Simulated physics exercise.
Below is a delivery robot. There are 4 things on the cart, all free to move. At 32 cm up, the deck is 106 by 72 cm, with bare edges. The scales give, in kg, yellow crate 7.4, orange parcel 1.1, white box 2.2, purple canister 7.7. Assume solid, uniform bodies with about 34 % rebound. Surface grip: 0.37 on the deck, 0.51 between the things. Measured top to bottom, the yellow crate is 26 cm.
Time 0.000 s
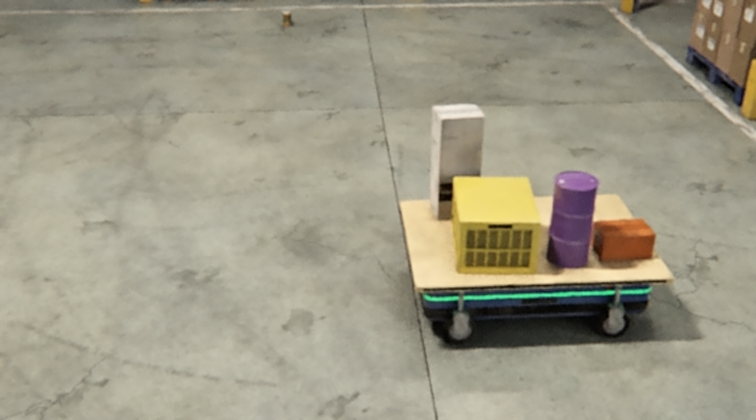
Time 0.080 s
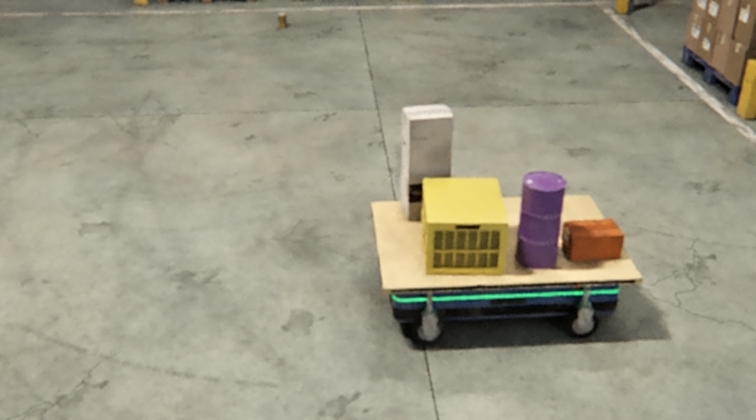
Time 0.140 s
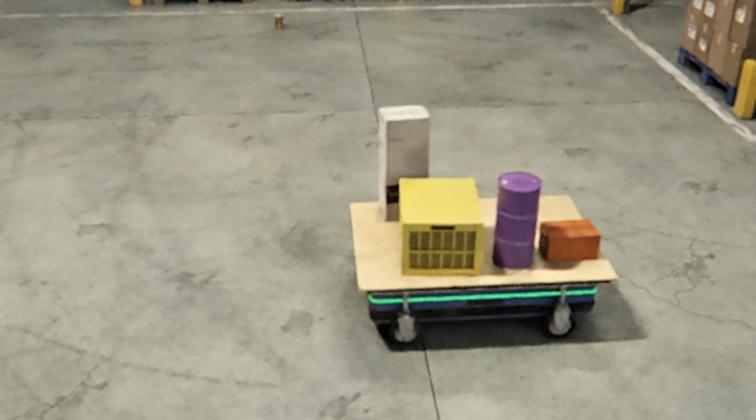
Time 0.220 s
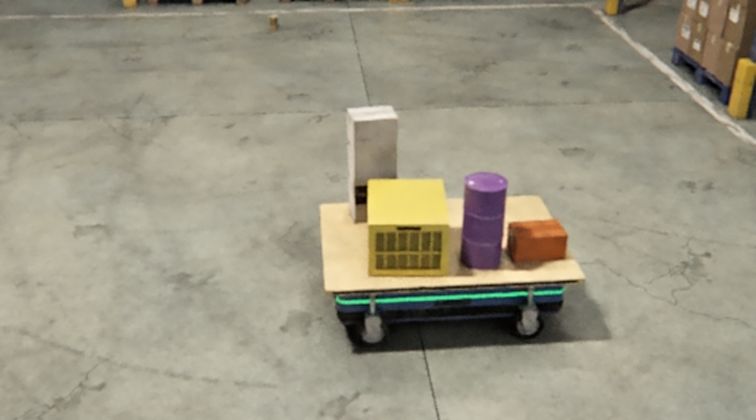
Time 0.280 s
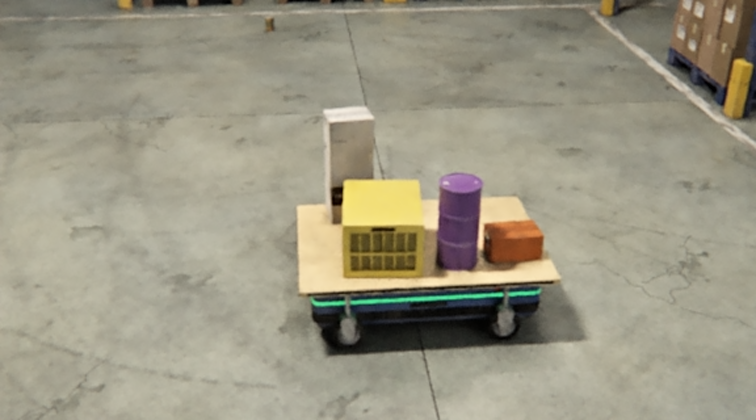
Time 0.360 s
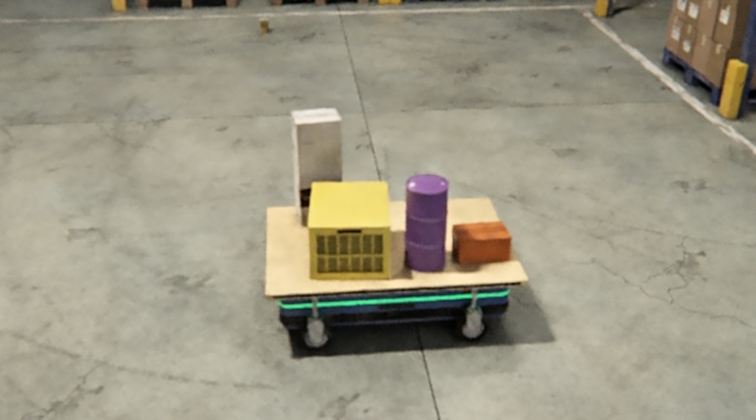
A low wheeled cart with a pale wooden deck and a glowing green strip carries four objects across a cracked grey warehouse floor, seen from above. A tall white box stands at the back left, with a yellow crate before it, a purple canister to its right and an orange parcel at the right. The cart rolls steadily leftward, its load keeping its arrangement, while the view shifts slightly.
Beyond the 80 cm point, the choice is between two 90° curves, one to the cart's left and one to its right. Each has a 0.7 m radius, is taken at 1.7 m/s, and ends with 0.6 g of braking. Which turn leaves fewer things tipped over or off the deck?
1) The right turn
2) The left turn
The left turn (2).
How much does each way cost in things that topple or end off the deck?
Steering left costs 2, steering right costs 4.
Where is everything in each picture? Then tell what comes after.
In the first picture, 0 cm covered; yellow crate (493, 224); orange parcel (622, 240).
In the second picture, 14 cm covered; white box (426, 164); purple canister (540, 221).
In the third picture, 24 cm covered; white box (404, 165); purple canister (516, 221).
In the fourth picture, 37 cm covered; white box (372, 165); purple canister (483, 221).
In the fifth picture, 48 cm covered; white box (349, 166); purple canister (459, 222).
In the sixth picture, 61 cm covered; yellow crate (350, 229); orange parcel (481, 242).
Turning left. By 0.86 s, 146 cm covered, turned 42°; white box now off the deck; yellow crate 30 cm from its spot near (156, 271); purple canister 9 cm from its spot.
By 1.26 s, 214 cm covered, turned 90°; yellow crate now off the deck; purple canister 22 cm from its spot.
When it is over (2.1 s), off the deck, yellow crate and white box; not toppled but over 10 cm from the start, orange parcel and purple canister.
Turning right instead, yellow crate, orange parcel, white box and purple canister tipped over or off the deck, 4 of 4 in all.
